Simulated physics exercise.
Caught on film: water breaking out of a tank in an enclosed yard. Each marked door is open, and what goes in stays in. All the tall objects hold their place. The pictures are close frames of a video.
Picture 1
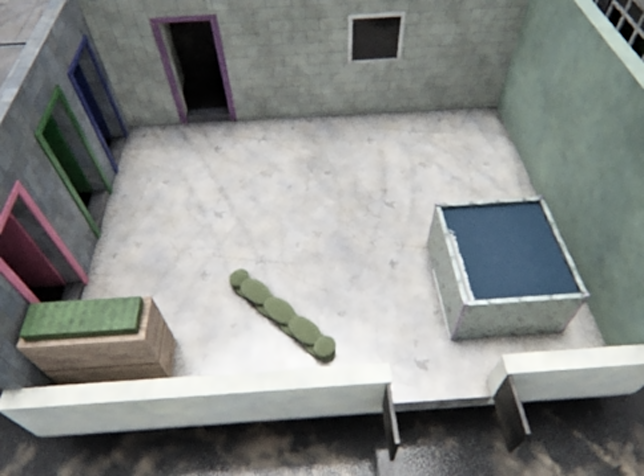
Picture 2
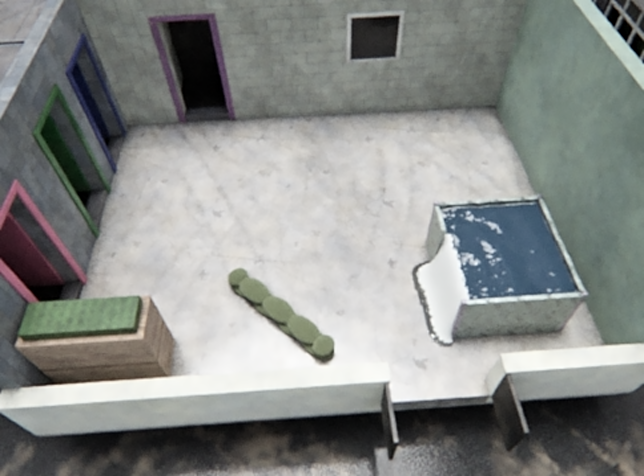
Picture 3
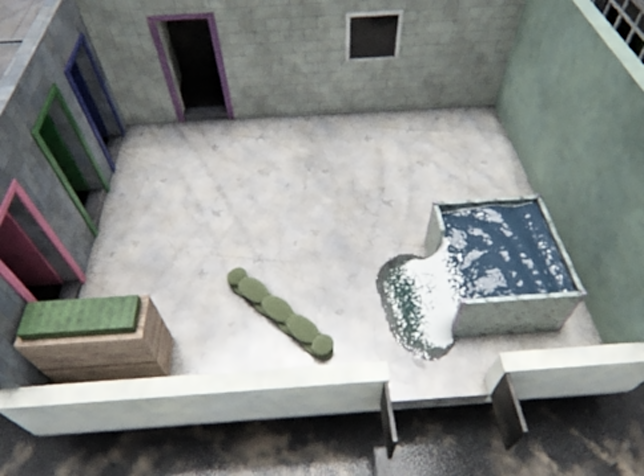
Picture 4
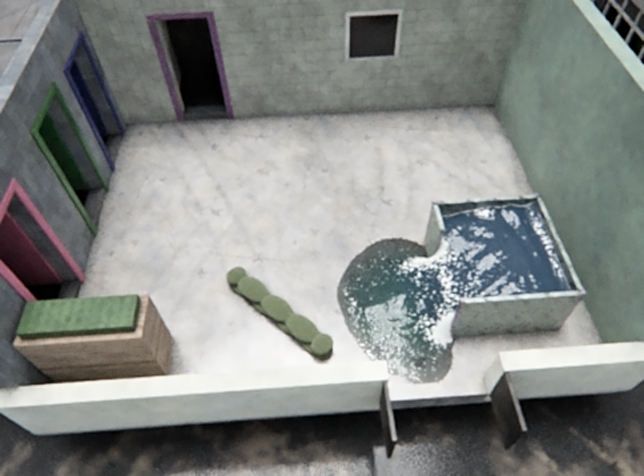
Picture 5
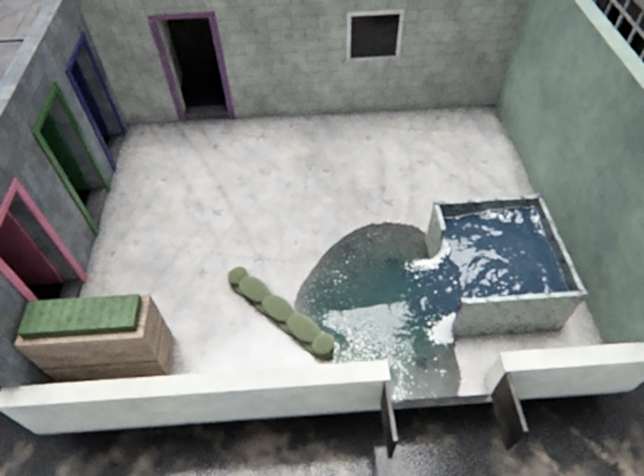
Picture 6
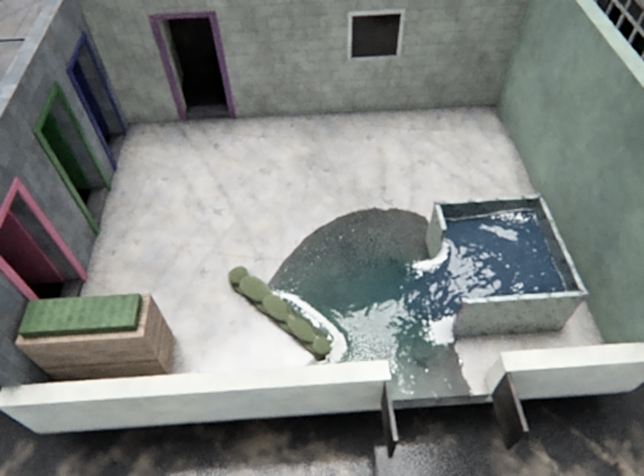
Water pours from the left side of a tank and spreads across the yard to a hedge.
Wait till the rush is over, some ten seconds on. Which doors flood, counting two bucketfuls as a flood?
In the end: The green door stays under that; the blue door takes more than that; the pink door stays under that; the purple door stays under that.
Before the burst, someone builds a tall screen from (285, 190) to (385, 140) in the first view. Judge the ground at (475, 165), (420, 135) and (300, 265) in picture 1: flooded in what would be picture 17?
As listed: Free of water, no water, flooded.
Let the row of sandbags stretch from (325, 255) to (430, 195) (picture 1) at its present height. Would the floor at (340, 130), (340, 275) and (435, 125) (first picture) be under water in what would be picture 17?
In turn: Dry, flooded, clear.
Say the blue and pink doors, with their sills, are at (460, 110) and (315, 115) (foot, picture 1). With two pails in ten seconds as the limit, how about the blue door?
Then: The blue door takes less.
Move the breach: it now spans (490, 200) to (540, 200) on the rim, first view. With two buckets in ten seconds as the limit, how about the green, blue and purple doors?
Then: Green door holds; blue door is over; purple door lets less in.
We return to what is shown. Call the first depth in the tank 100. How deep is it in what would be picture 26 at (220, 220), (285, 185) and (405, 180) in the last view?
In that order: 6, 4 and 0 per cent.
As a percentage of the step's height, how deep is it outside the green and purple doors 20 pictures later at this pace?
Roughly 100 per cent, then 110 per cent.
A moment on, water covers 30 % of the floor; the green door not reached, the blue door not reached, the pink door not reached, the purple door not reached.
Next, water covers 45 % of the floor; the green door wet at the sill, nothing in, the blue door wet at the sill, nothing in, the pink door not reached, the purple door not reached.
Then, water covers 55 % of the floor; the green door wet at the sill, nothing in, the blue door over two buckets in, the pink door wet at the sill, nothing in, the purple door wet at the sill, nothing in.
Later, water covers 70 % of the floor; the green door under two buckets in, the blue door far over two buckets in, the pink door wet at the sill, nothing in, the purple door under two buckets in.
In the end, water covers 90 % of the floor; the green door under two buckets in, the blue door far over two buckets in, the pink door wet at the sill, nothing in, the purple door under two buckets in.
